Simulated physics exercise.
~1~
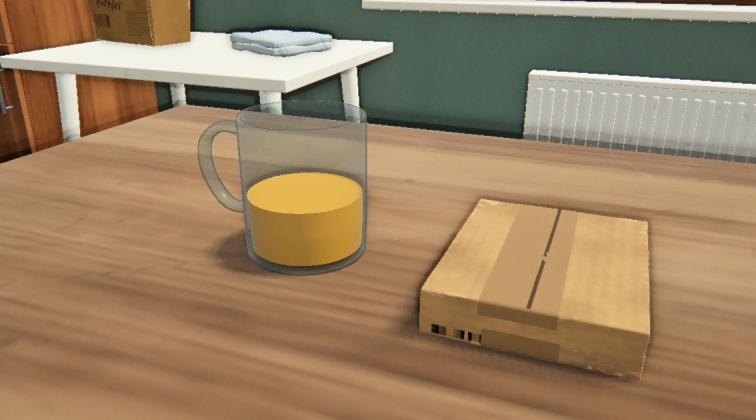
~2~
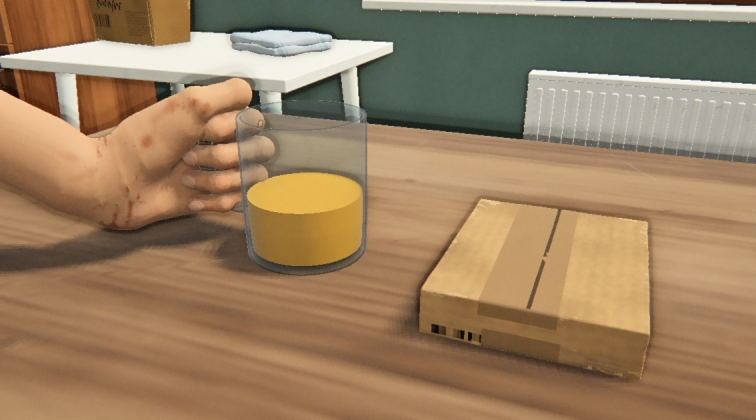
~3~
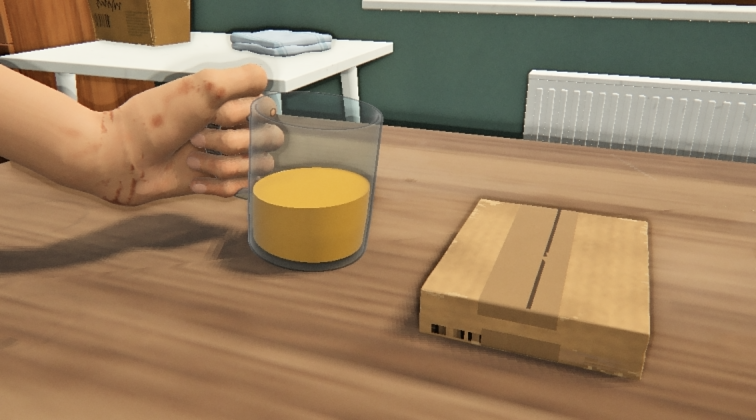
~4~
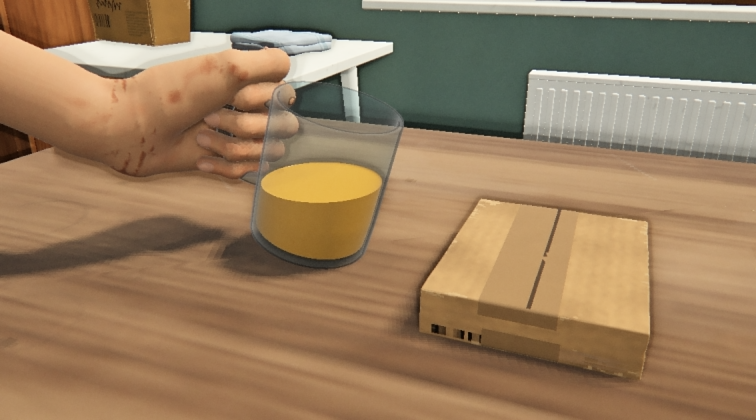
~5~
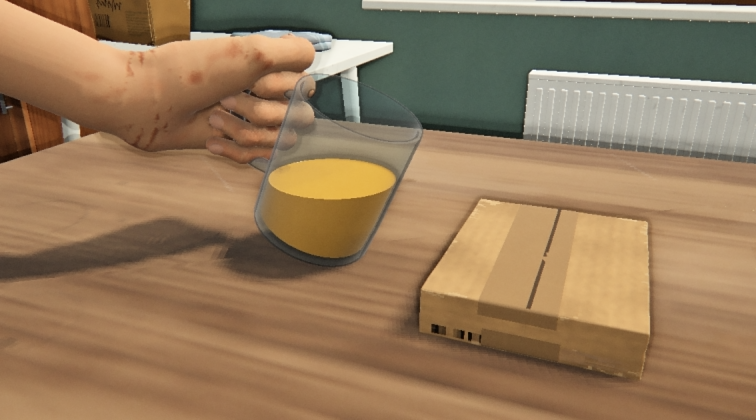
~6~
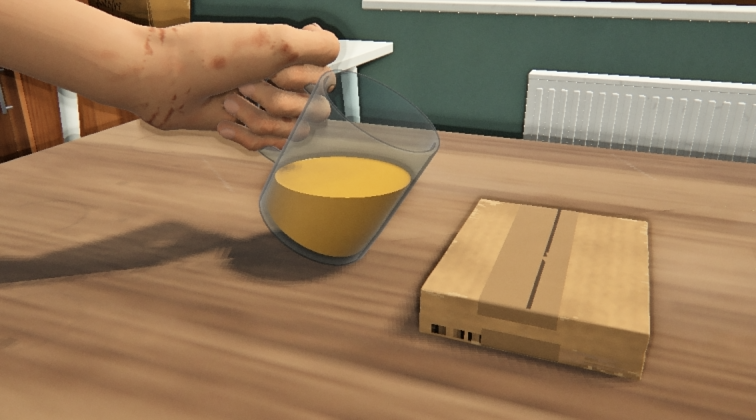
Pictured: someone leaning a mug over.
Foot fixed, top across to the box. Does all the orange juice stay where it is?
No, some gets out.
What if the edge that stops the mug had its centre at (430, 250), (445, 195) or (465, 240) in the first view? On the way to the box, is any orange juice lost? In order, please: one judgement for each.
Overflow, no loss, overflow.
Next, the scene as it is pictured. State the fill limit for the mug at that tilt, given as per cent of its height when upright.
About 25 %.
Next, the mug leans by about 45°; its rim is dry.
After that, the mug leans by about 60°; it has slopped over; nearly all of the orange juice is inside.
Finally, the mug leans by about 65°, against the box; it has slopped over; about two thirds of the orange juice is inside.
